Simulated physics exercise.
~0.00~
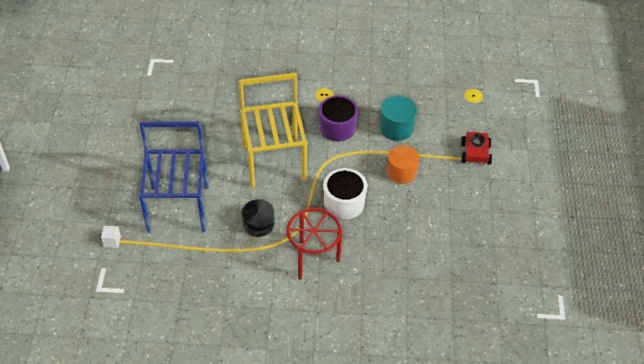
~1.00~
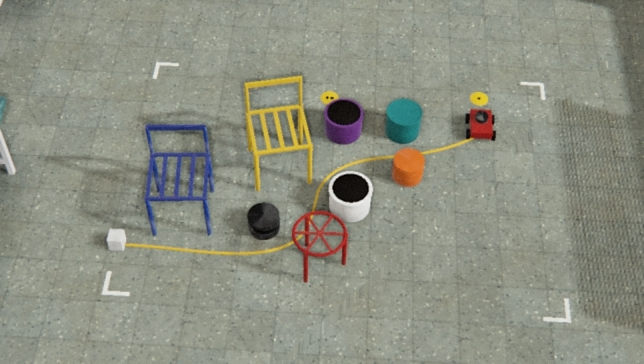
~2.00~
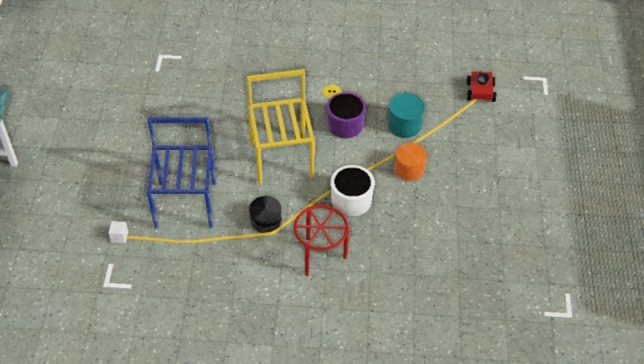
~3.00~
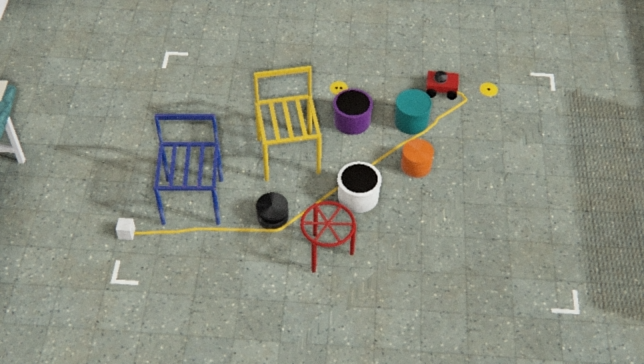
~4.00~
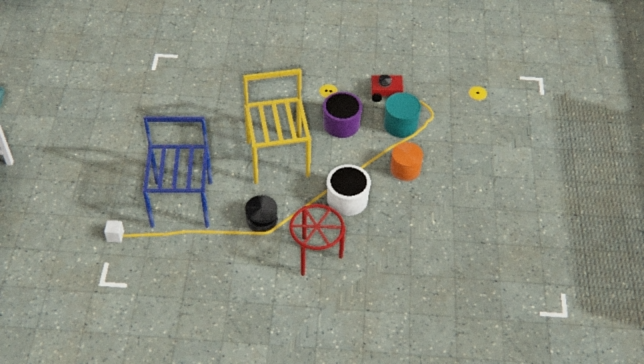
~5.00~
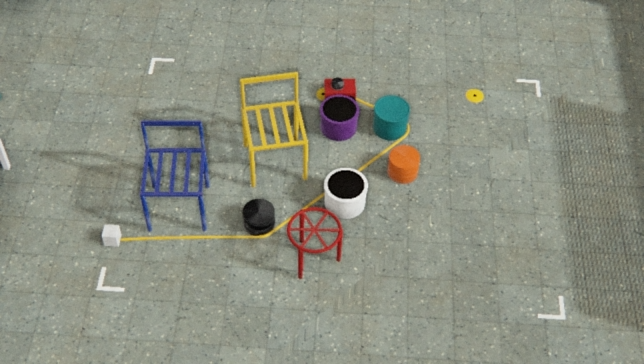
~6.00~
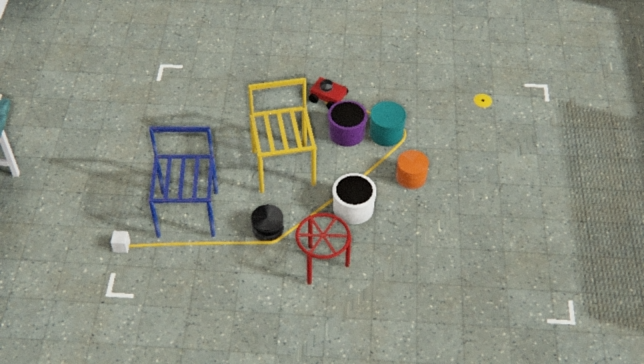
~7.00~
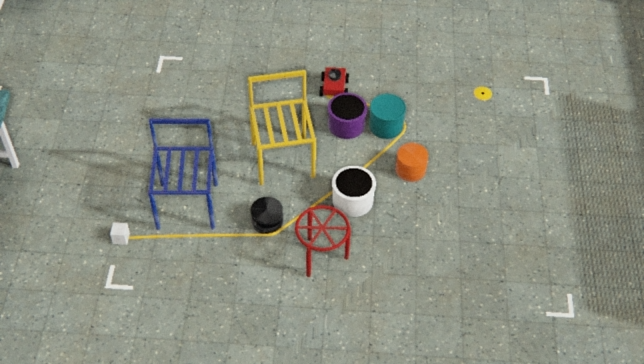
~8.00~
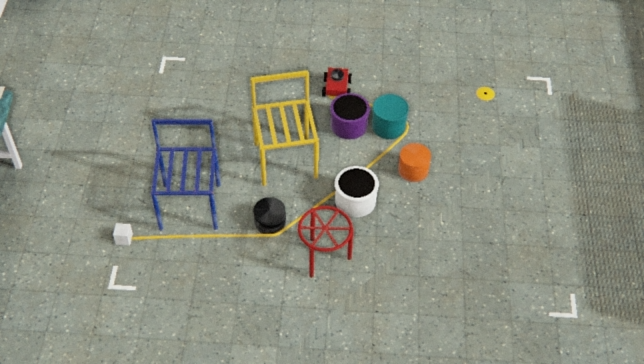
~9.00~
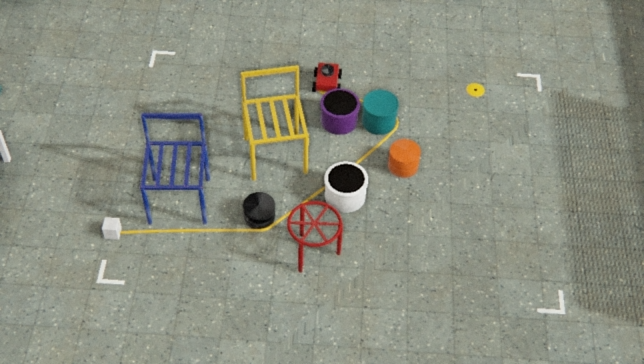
Small red cart trailing a yellow lead past chairs and tubs, turning left, the lead nudging the teal bucket before the cart stops.
